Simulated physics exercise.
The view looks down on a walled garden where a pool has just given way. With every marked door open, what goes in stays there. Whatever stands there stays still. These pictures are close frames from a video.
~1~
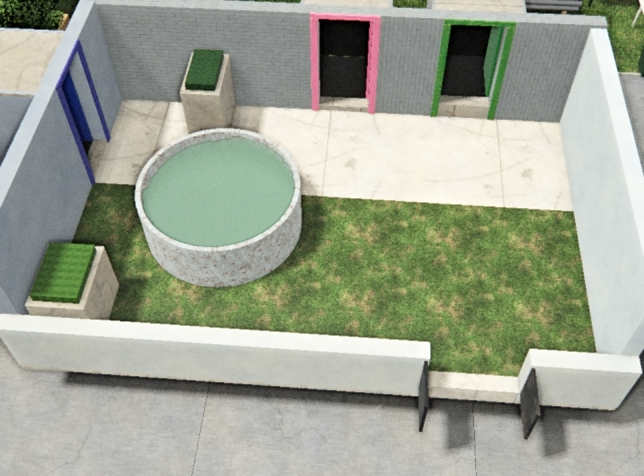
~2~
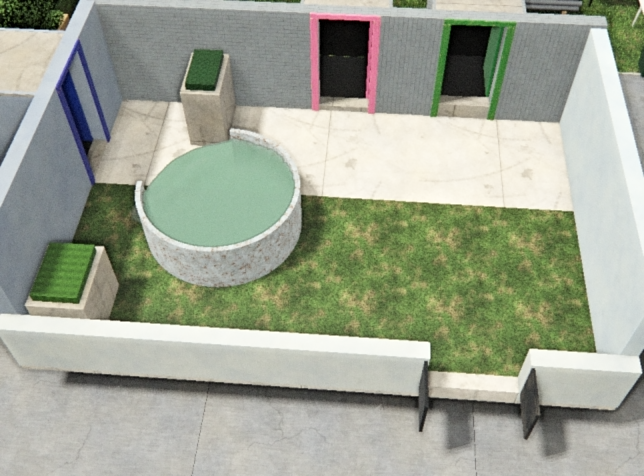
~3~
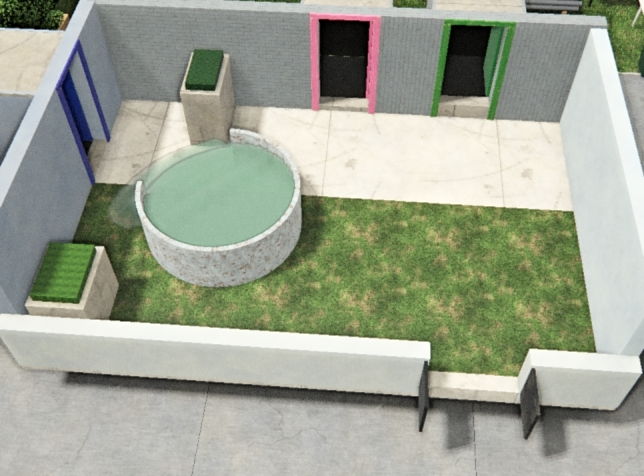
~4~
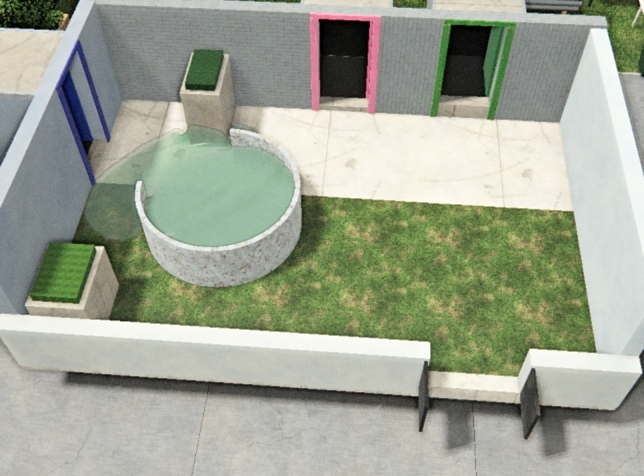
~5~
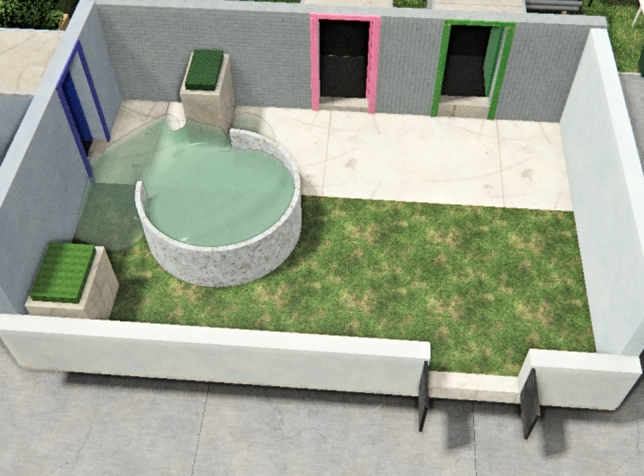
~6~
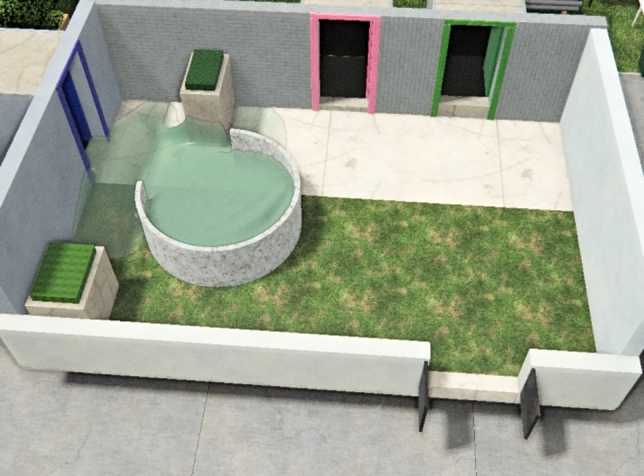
A round stone pool of green water in a walled garden broke open on its far left side, and the water poured through the gap and spread toward the blue doorway and the back wall.
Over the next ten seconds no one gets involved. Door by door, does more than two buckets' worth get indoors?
Green door: Two buckets or fewer; blue door: More than two buckets; pink door: Two buckets or fewer.
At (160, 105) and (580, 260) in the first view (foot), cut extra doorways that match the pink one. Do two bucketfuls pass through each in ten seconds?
Taken in sequence: Exceeded, then not exceeded.
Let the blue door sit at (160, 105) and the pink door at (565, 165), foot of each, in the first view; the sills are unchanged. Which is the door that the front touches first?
Answer: The blue one.
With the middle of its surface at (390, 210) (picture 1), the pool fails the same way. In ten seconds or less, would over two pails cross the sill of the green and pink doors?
One by one: The green door is under; the pink door takes more.
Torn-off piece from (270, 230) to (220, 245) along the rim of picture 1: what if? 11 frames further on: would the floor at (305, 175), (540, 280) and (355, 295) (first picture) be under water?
Point one not reached; point two not reached; point three reached.
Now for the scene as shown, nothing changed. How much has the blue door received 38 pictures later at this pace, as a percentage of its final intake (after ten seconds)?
About 90 %.
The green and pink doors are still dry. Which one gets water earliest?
That's the door marked pink.
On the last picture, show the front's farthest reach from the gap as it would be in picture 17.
I'd point to (446, 120).
A moment on, water covers 25 % of the floor; the green door not reached, the blue door far over two buckets in, the pink door wet at the sill, nothing in.
Next, water covers 35 % of the floor; the green door not reached, the blue door far over two buckets in, the pink door wet at the sill, nothing in.
Then, water covers 50 % of the floor; the green door wet at the sill, nothing in, the blue door far over two buckets in, the pink door wet at the sill, nothing in.
Later, water covers 70 % of the floor; the green door wet at the sill, nothing in, the blue door far over two buckets in, the pink door wet at the sill, nothing in.
In the end, water covers 100 % of the floor; the green door wet at the sill, nothing in, the blue door far over two buckets in, the pink door wet at the sill, nothing in.
